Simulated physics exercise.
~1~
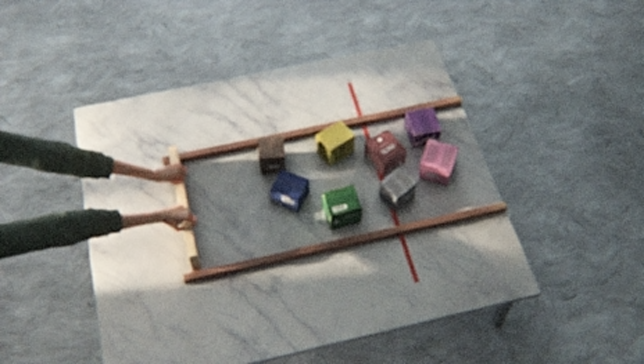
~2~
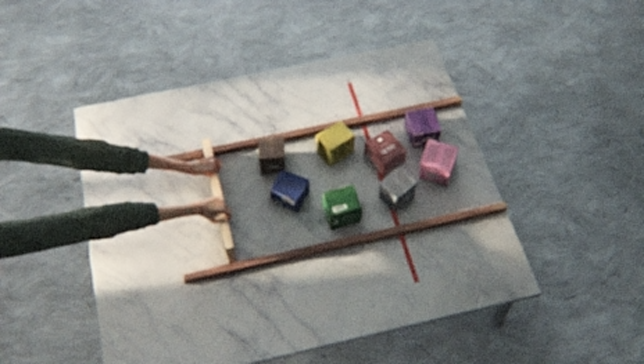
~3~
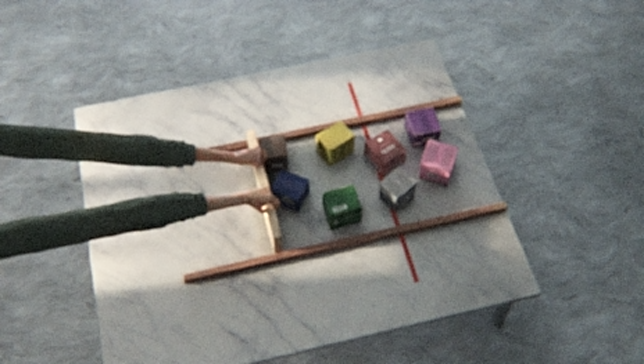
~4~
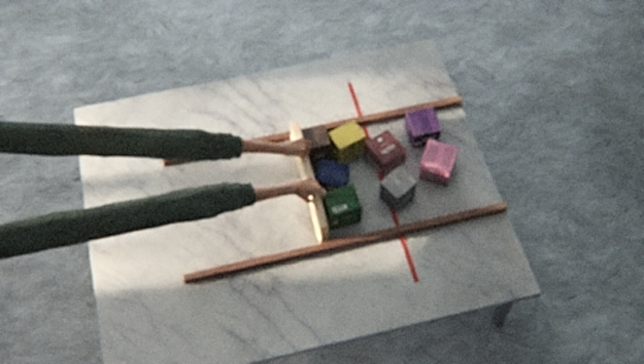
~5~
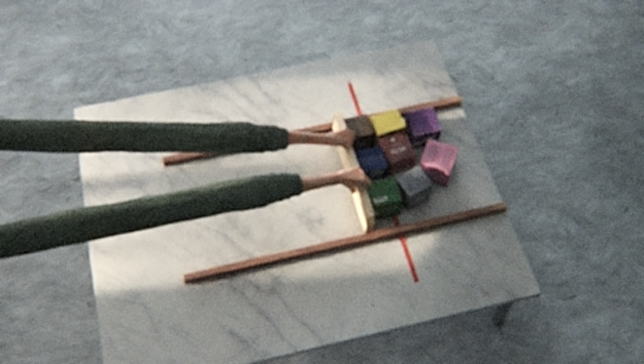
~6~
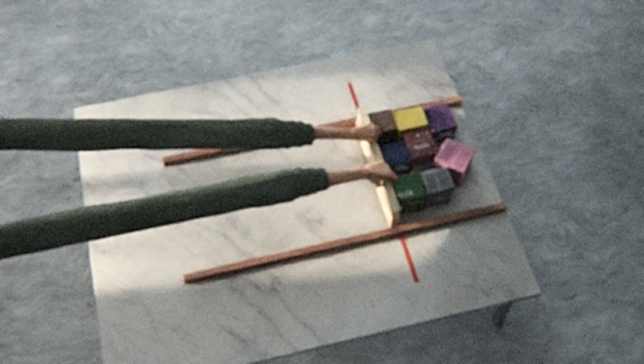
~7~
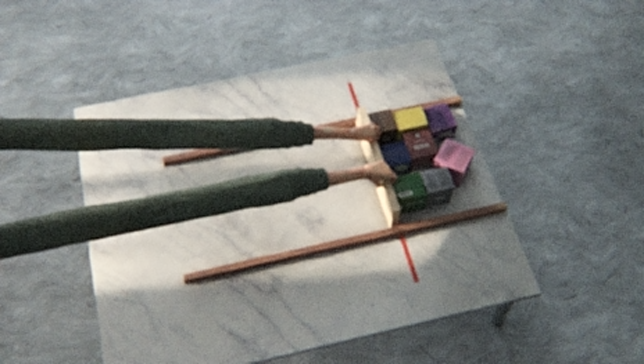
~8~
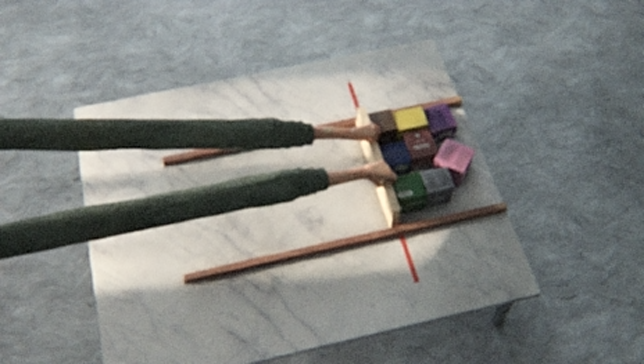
Two hands in dark green sleeves pushed a plank rightward between two wooden strips, gathering eight colorful blocks into a tight cluster, then stopped at the red line with all of them still on the table.
